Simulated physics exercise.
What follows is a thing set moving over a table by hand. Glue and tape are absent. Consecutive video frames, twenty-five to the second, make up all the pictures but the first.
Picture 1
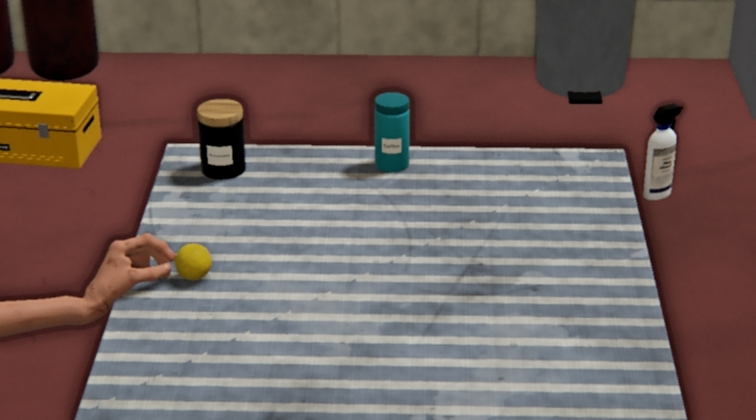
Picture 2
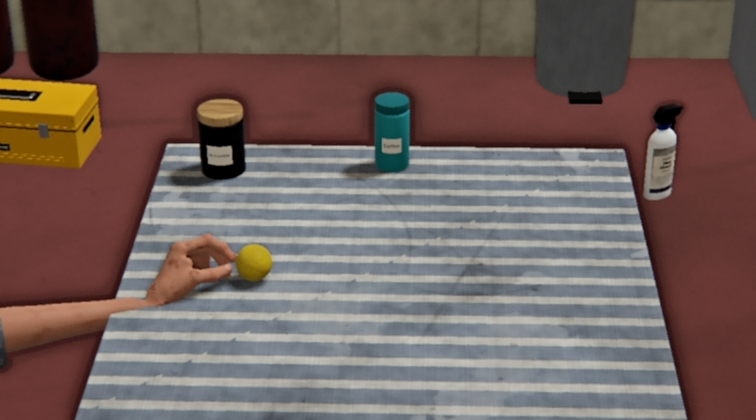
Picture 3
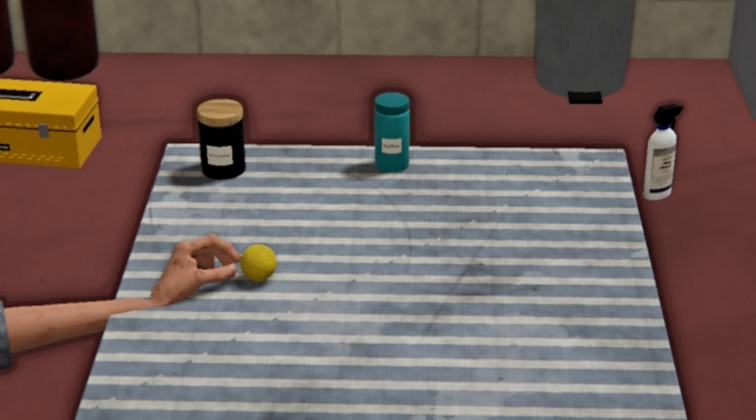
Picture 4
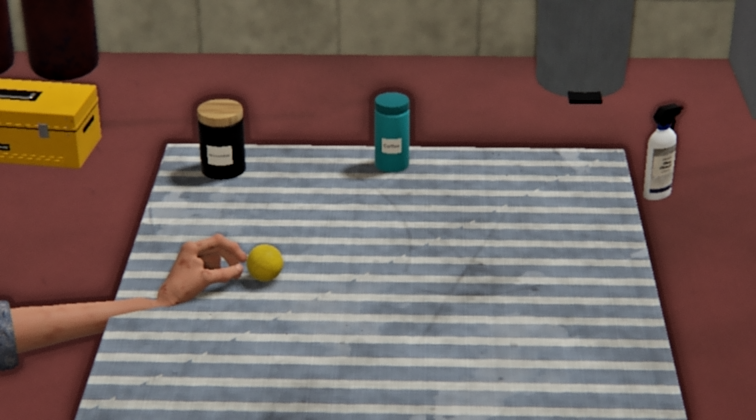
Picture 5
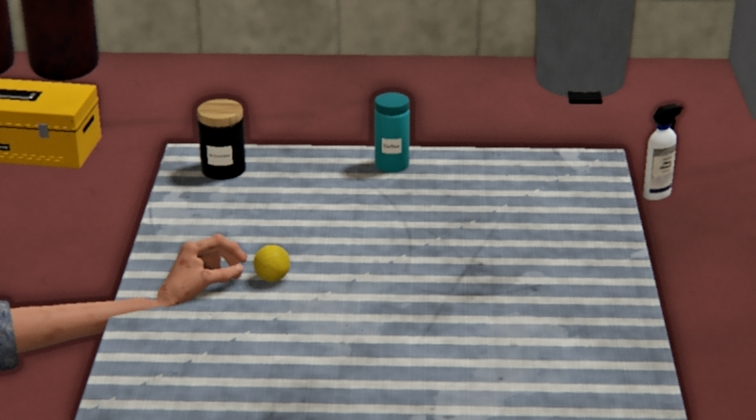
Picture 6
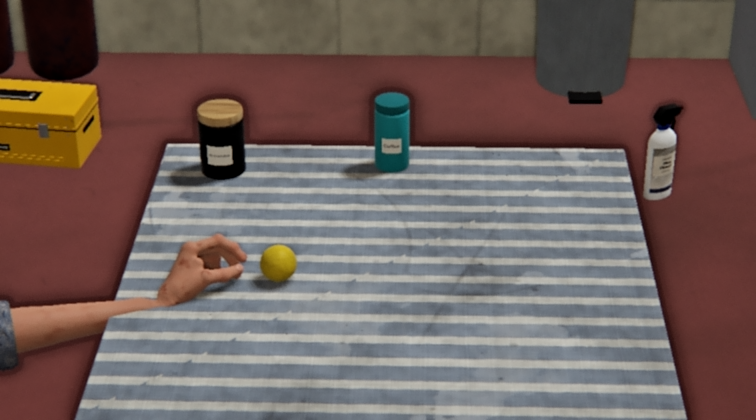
On a striped cloth, a hand moves a yellow lemon right, then releases it rolling slowly.
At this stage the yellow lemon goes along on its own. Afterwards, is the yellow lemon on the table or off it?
Ha, it sits on the tabletop once it's done.
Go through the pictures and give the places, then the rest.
The first picture shows under the hand; yellow lemon (193, 262).
The second picture shows under the hand; yellow lemon (254, 263).
The third picture shows under the hand; yellow lemon (258, 263).
The fourth picture shows yellow lemon (265, 263).
The fifth picture shows yellow lemon (272, 263).
The sixth picture shows yellow lemon (278, 263) shifted a little.
Then, 0.10 s on from there, yellow lemon shifted about its own width near (293, 263).
Then, 0.20 s on from there, yellow lemon shifted about its own width near (304, 264).
Then, 0.40 s on from there, yellow lemon shifted about its own width near (317, 264).
In the end, moved from the start, yellow lemon. At the end, from the last picture's camera, yellow lemon near (319, 264).
